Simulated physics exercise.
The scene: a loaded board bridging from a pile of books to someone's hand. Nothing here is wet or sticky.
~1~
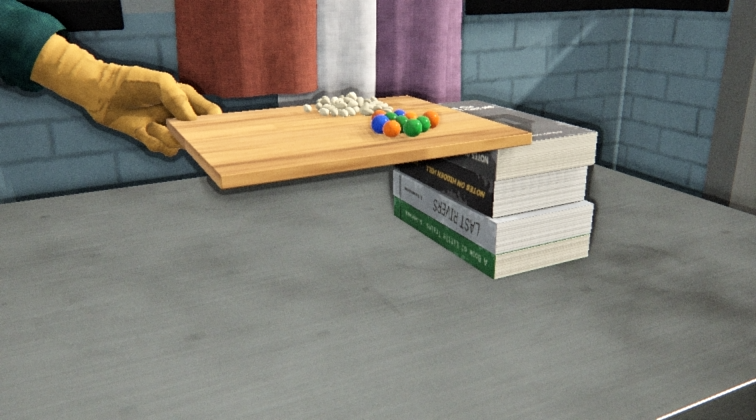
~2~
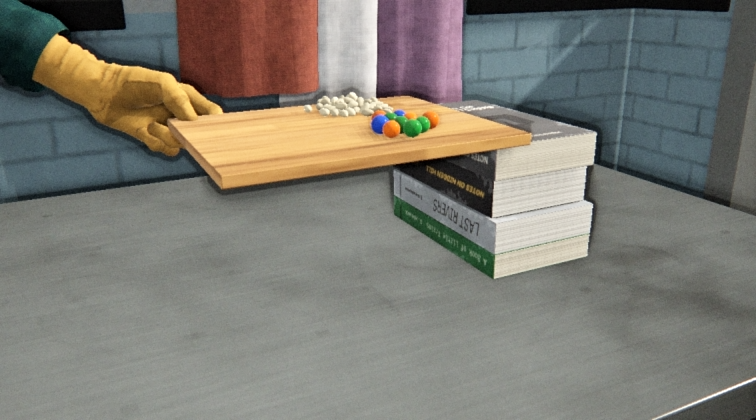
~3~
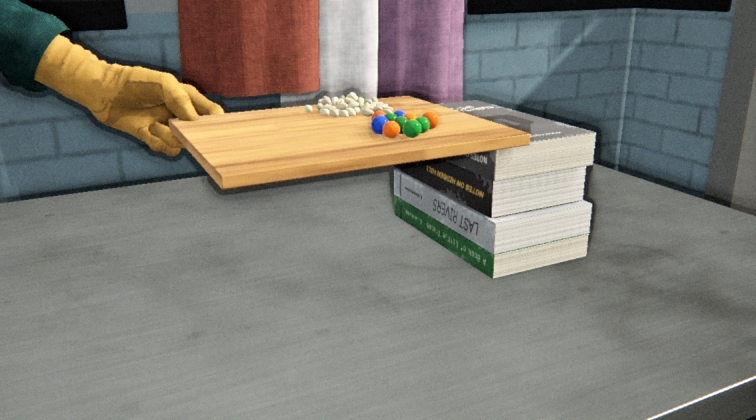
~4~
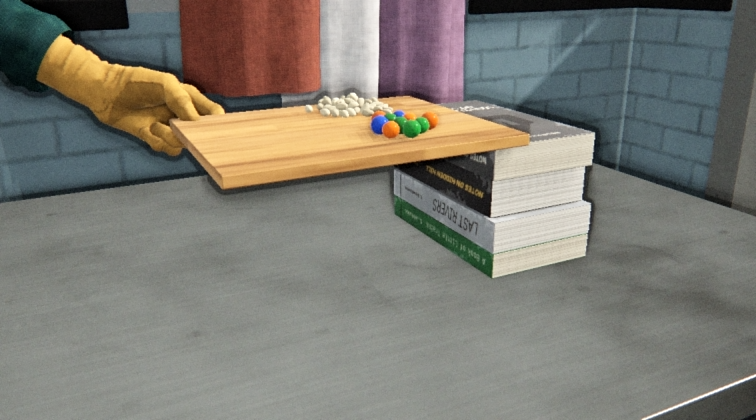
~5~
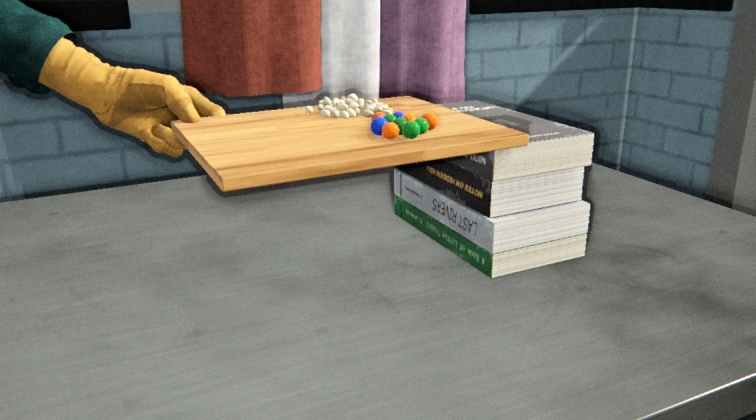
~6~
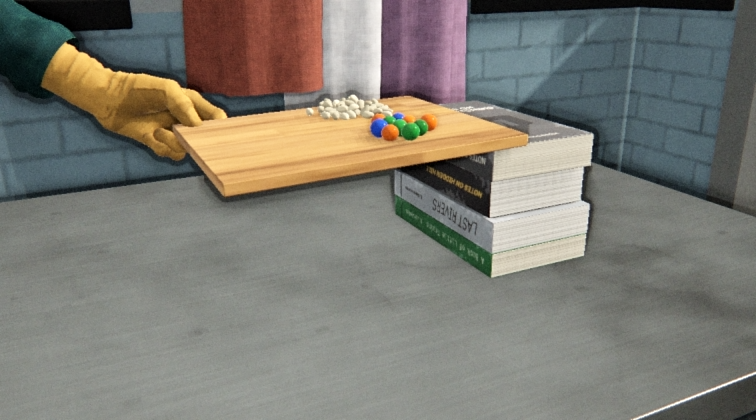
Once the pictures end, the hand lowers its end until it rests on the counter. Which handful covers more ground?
The near one outruns the other.
Then, 0.59 s on from there, board sloping at 19°; near handful the whole lot still on the board; far handful the whole lot still on the board.
Then, 1.10 s on from there, board sloping at 31°; near handful mostly up to a board's length out; far handful near two thirds still on the board.
Then, 1.54 s on from there, board resting at 32°; near handful mostly one to two board lengths out, a little gone off the counter; far handful mostly less than half a board's length out.
In the end, board resting at 32°; near handful mostly more than two board lengths out, near two thirds gone off the counter; far handful mostly less than half a board's length out; the near handful has gone farther.
